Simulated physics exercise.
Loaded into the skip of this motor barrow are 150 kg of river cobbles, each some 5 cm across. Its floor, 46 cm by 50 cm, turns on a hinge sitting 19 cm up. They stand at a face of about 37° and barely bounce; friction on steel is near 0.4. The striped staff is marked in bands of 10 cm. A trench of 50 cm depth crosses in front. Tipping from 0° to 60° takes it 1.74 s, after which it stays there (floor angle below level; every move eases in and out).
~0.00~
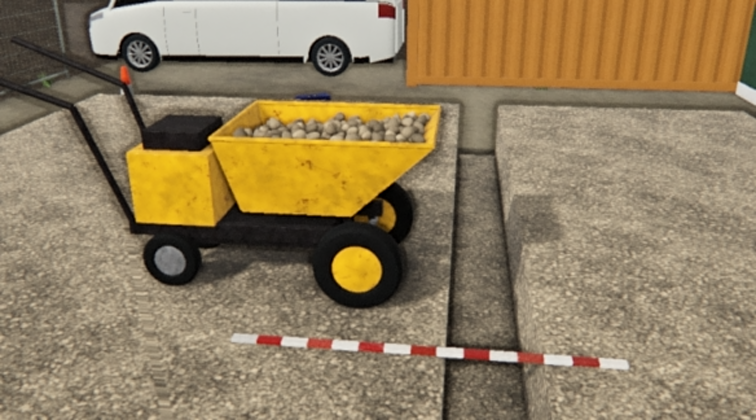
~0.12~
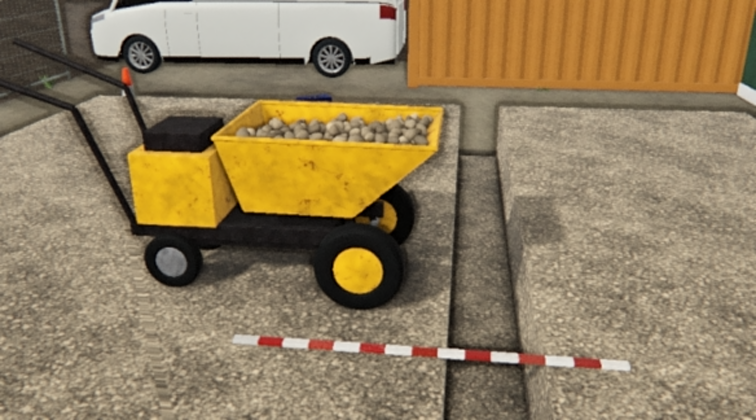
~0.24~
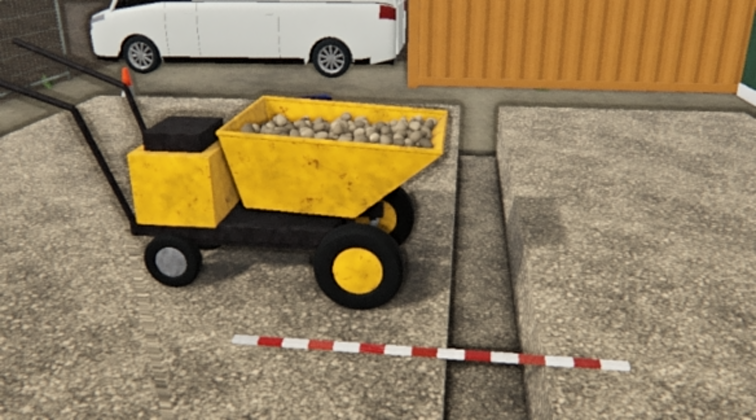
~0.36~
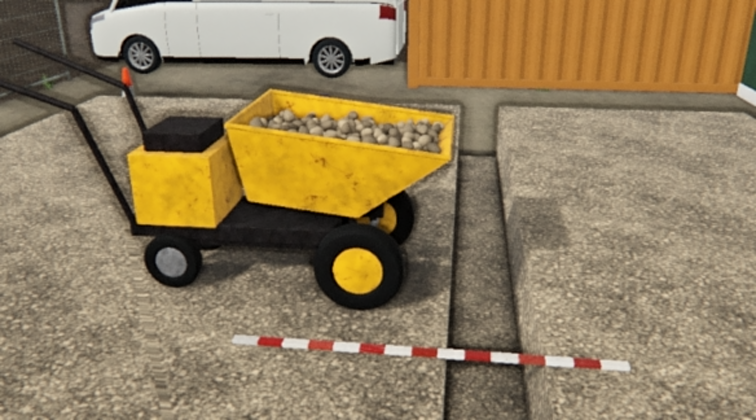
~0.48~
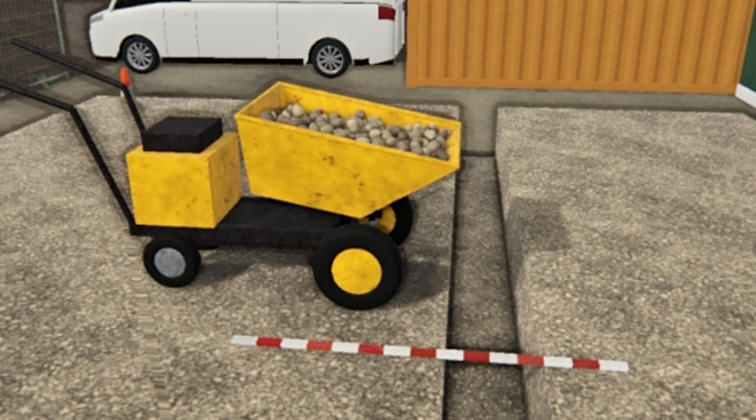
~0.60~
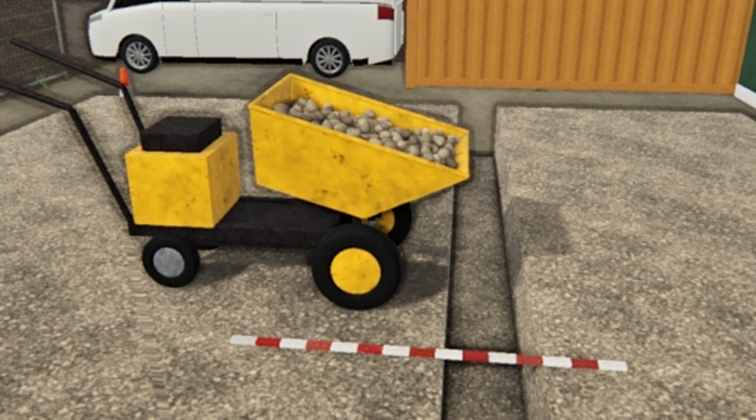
A yellow motor barrow stands still while its skip of cobbles tilts slowly to the right.
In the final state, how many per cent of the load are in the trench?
About 58 per cent are in the trench in the final state.
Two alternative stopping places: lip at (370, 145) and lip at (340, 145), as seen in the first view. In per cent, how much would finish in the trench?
Around 100% for the first place and 95% for the second.
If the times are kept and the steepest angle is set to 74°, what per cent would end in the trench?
Around 60 per cent would finish in the trench.
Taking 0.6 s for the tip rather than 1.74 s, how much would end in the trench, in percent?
Roughly 45% would finish there.
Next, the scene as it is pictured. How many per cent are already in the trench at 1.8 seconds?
10 per cent or so by then.
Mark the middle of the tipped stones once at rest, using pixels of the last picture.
Somewhere near pixel (513, 353).
After 1.3 s the floor is at 50°; 100 % in the skip; the foremost stones are at (499, 215).
After 1.8 s the floor is at 60°; 71 % in the skip, 11 % in the trench, 18 % past the trench; the foremost stones are at (601, 290).
After 2.2 s the floor is at 60°; 42 % in the skip, 20 % in the trench, 38 % past the trench; the foremost stones are at (667, 291).
After 4.1 s the floor is at 60°; 0 % in the skip, 58 % in the trench, 42 % past the trench; the foremost stones are at (714, 301).
